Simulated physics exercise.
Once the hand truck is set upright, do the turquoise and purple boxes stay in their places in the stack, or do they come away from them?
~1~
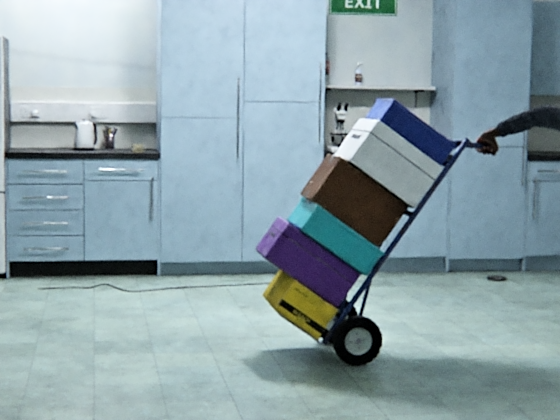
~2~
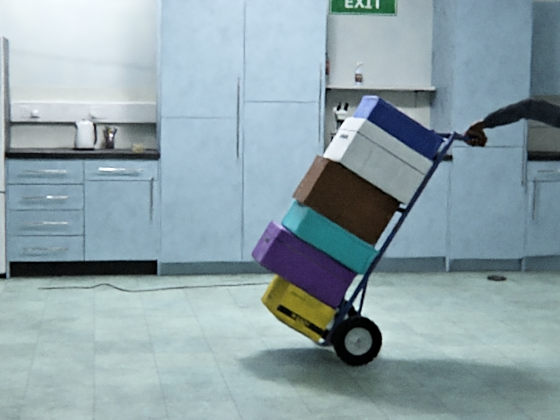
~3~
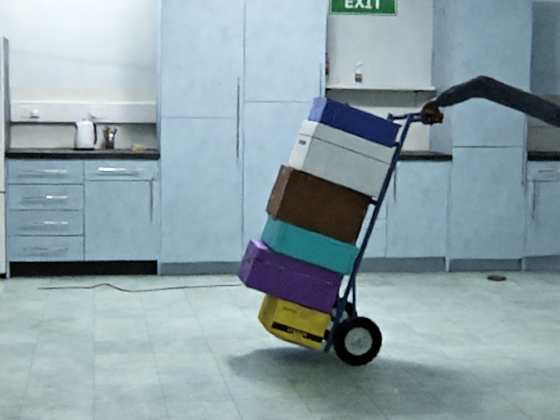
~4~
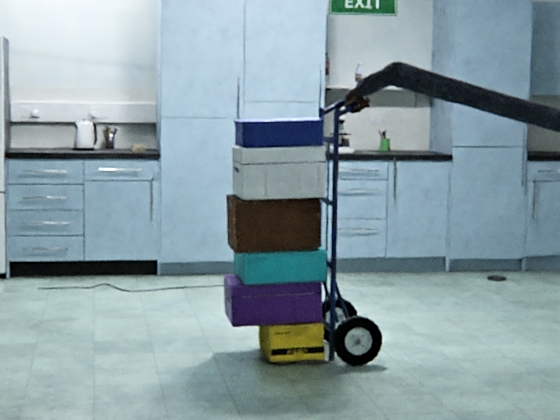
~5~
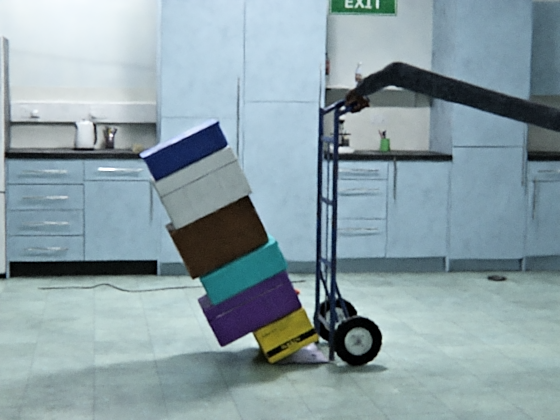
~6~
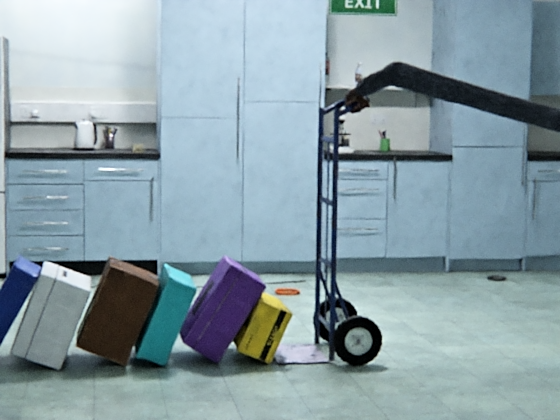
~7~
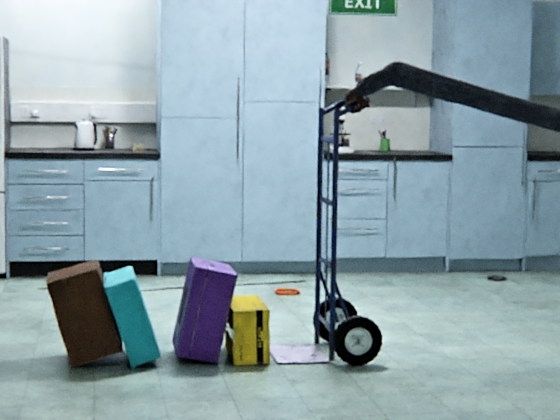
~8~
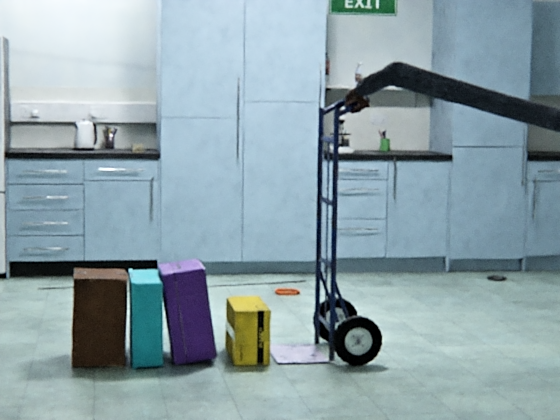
They both come away from their places. The turquoise and purple boxes topple to the left with the rest of the stack and end up on the floor beside the truck.
